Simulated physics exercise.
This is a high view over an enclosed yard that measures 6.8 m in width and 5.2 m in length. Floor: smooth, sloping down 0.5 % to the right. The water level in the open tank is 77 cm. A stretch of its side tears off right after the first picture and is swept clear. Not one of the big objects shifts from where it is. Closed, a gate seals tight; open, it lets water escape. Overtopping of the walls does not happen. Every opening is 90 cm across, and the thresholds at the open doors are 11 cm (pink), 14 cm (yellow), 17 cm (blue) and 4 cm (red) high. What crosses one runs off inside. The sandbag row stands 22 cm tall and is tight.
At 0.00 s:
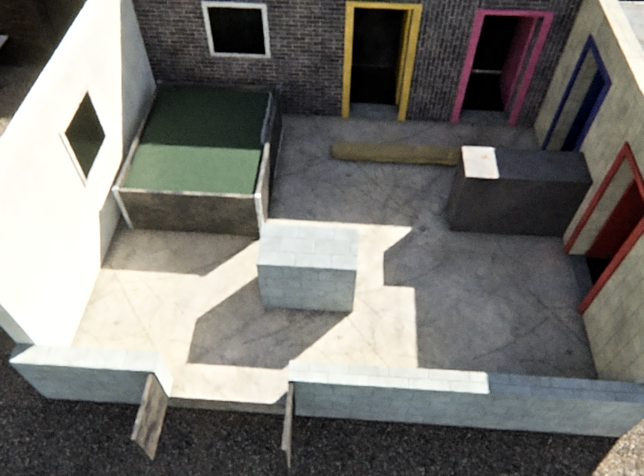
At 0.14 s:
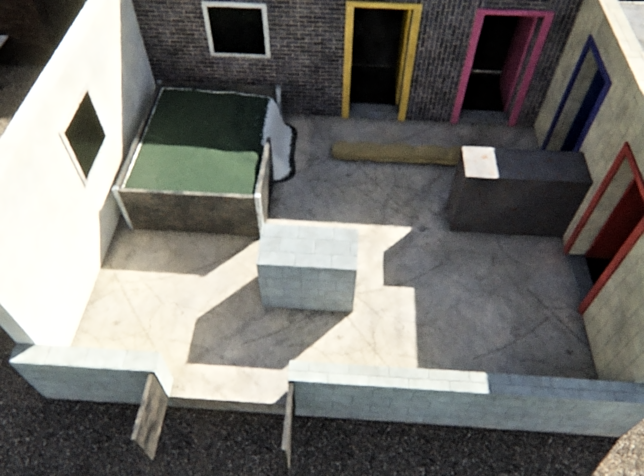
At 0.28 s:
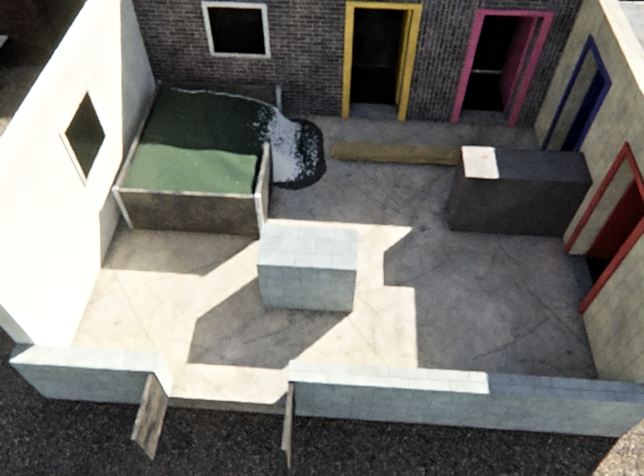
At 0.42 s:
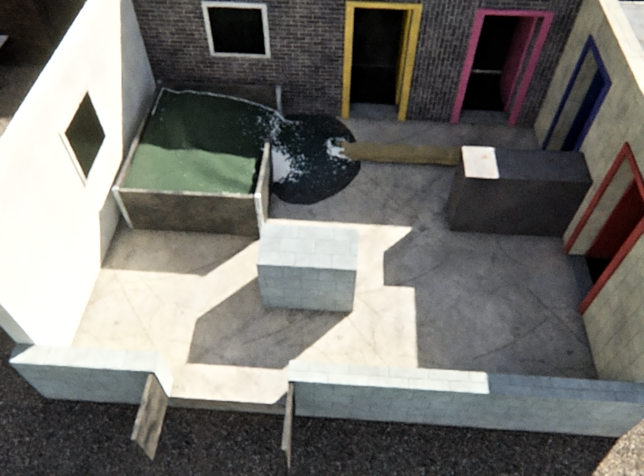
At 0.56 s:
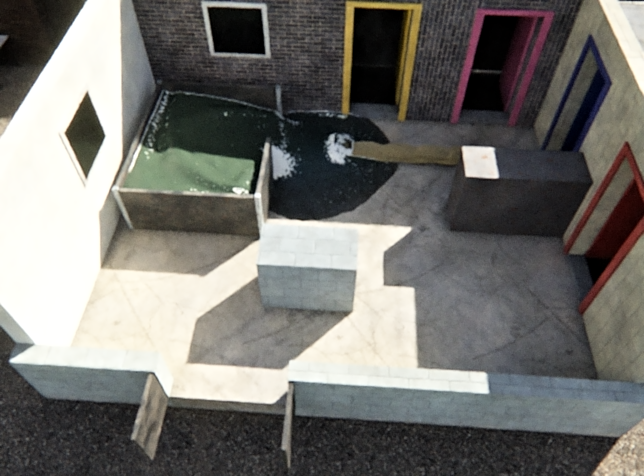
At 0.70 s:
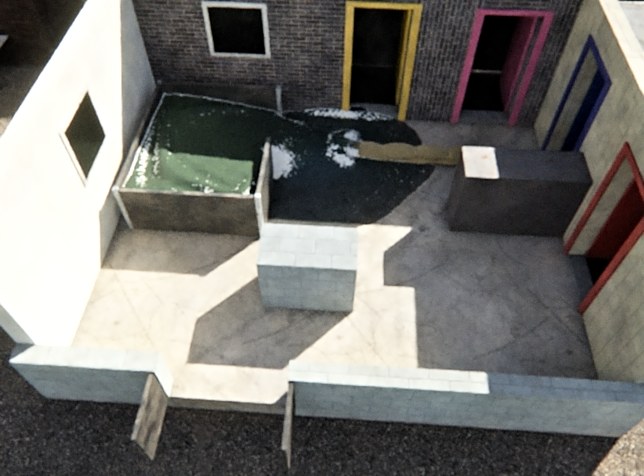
Dark water pouring from the broken side of an open tank, spreading rightward across a walled yard past a low beam.
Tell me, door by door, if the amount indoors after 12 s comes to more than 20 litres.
Result: Pink door: Beyond the set amount; yellow door: Beyond the set amount; blue door: Beyond the set amount; red door: Beyond the set amount.
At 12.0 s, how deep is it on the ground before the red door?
About 7.0 cm.
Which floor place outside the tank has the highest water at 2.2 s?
You'll find it around (532, 145).
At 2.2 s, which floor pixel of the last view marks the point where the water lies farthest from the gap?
Somewhere about (566, 339).
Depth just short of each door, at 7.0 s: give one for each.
Depths: Pink door 16 cm, yellow door 14 cm, blue door 21 cm, red door 8 cm.
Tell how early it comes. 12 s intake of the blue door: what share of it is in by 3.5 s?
60 percent or so by then.
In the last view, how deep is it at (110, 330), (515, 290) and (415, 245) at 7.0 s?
I'd read it as roughly 0, 5 and 4 cm, in that order.
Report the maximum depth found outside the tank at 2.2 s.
Roughly 46 cm.
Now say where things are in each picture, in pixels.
In the first picture, still water, 77 cm deep, in the open tank at (205, 138).
In the second picture, the front is at (282, 179), 0.7 m from the gap at (274, 140); 0.2 m2 of floor is under water; 77 cm left at the back of the open tank.
In the third picture, water pours out at (274, 141) and has run 0.9 m, to (315, 178); typically 12 cm deep outside, 77 cm at the open tank's back.
In the fourth picture, the front is at (356, 167), 1.4 m from the gap at (274, 142); 2.2 m2 of floor is under water; 76 cm left at the back of the open tank.
In the fifth picture, water pours out at (274, 142) and has run 2.0 m, to (391, 169); typically 7 cm deep outside, 70 cm at the open tank's back.
In the sixth picture, the front is at (427, 169), 2.6 m from the gap at (274, 142); 5.0 m2 of floor is under water; 65 cm left at the back of the open tank.
After 1.4 s water covers 35 % of the floor and is deepest (43 cm) near (284, 146); pink door 8 cm at the sill, 0 L in, yellow door 30 cm at the sill, 19 L in, blue door 2 cm at the sill, 0 L in, red door not reached.
After 2.2 s water covers 50 % of the floor and is deepest (46 cm) near (532, 145); pink door 12 cm at the sill, 0 L in, yellow door 26 cm at the sill, 78 L in, blue door 34 cm at the sill, 8 L in, red door not reached.
After 3.5 s water covers 60 % of the floor and is deepest (40 cm) near (529, 131); pink door 22 cm at the sill, 28 L in, yellow door 18 cm at the sill, 120 L in, blue door 30 cm at the sill, 127 L in, red door 3 cm at the sill, 0 L in.
After 7.0 s water covers 85 % of the floor and is deepest (24 cm) near (292, 247); pink door 16 cm at the sill, 221 L in, yellow door 14 cm at the sill, 134 L in, blue door 21 cm at the sill, 202 L in, red door 8 cm at the sill, 19 L in.
After 12.0 s water covers 95 % of the floor and is deepest (16 cm) near (524, 206); pink door 13 cm at the sill, 257 L in, yellow door 10 cm at the sill, 136 L in, blue door 15 cm at the sill, 212 L in, red door 7 cm at the sill, 78 L in.
